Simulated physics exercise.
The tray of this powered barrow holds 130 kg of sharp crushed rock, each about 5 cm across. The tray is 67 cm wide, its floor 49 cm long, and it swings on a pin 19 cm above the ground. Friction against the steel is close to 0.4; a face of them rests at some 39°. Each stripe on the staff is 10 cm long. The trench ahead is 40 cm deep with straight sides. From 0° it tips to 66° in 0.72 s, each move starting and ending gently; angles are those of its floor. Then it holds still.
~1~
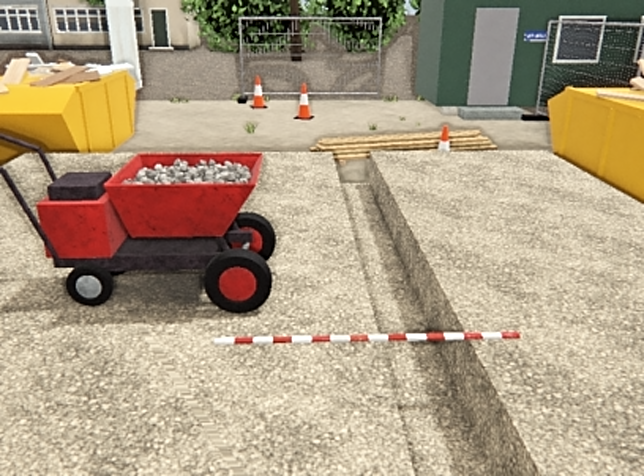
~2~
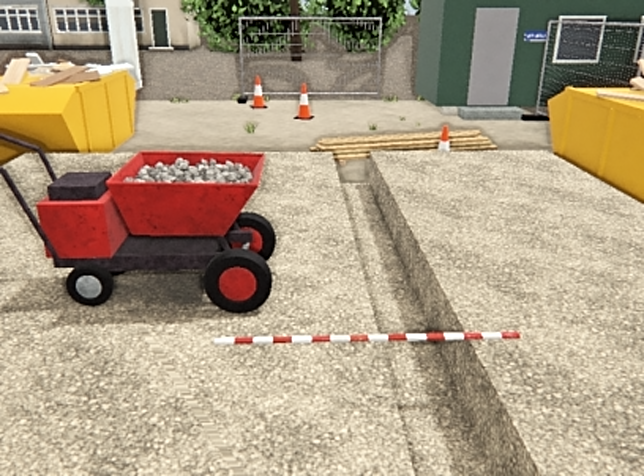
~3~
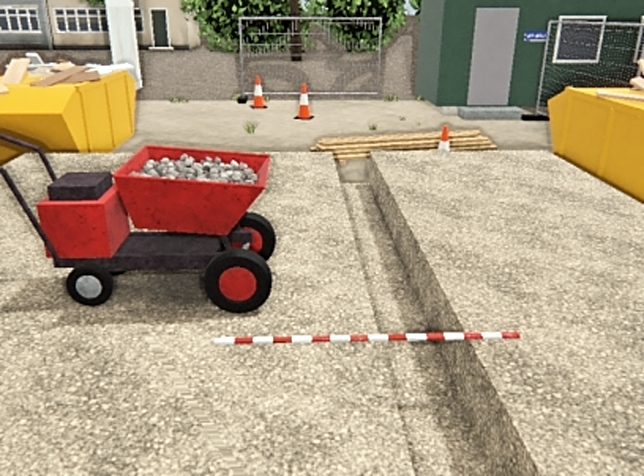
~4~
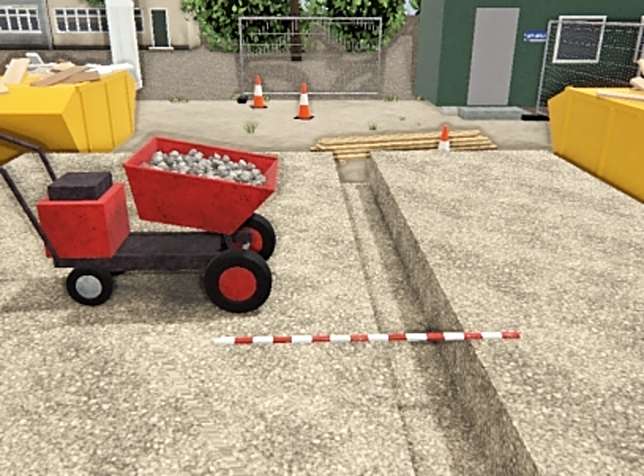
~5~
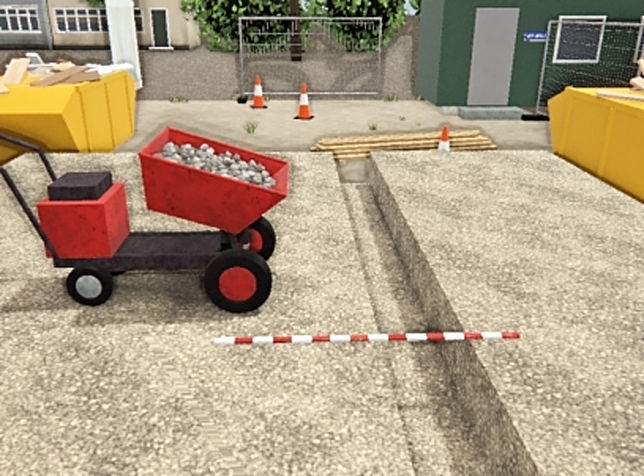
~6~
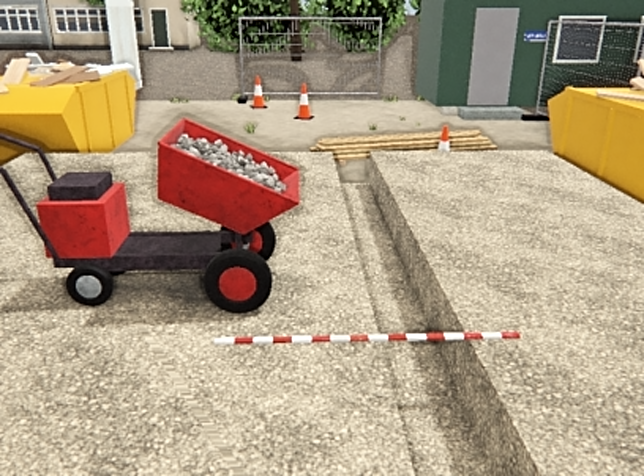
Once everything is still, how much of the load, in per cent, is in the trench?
Some 48 per cent of it.
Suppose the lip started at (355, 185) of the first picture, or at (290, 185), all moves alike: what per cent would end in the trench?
Near 20 per cent from the first place, 55 from the second.
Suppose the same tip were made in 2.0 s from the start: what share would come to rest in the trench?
It would be near 30 per cent.
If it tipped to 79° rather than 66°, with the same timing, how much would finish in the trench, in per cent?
It would be near 80 per cent.
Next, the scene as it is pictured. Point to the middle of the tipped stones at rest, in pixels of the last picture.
Near (402, 334).
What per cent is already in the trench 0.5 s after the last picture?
Some 5 per cent.
Then, 0.2 s after the last picture the floor is at 56°, 100 % in the tray; the foremost stones are at (322, 225).
Then, 0.5 s after the last picture the floor is at 66°, 85 % in the tray, 8 % short of the trench, 7 % in the trench; the foremost stones are at (394, 284).
Then, 0.9 s after the last picture the floor is at 66°, 53 % in the tray, 9 % short of the trench, 38 % in the trench; the foremost stones are at (430, 327).
Then, 2.8 s after the last picture the floor is at 66°, 42 % in the tray, 9 % short of the trench, 48 % in the trench; the foremost stones are at (428, 322).
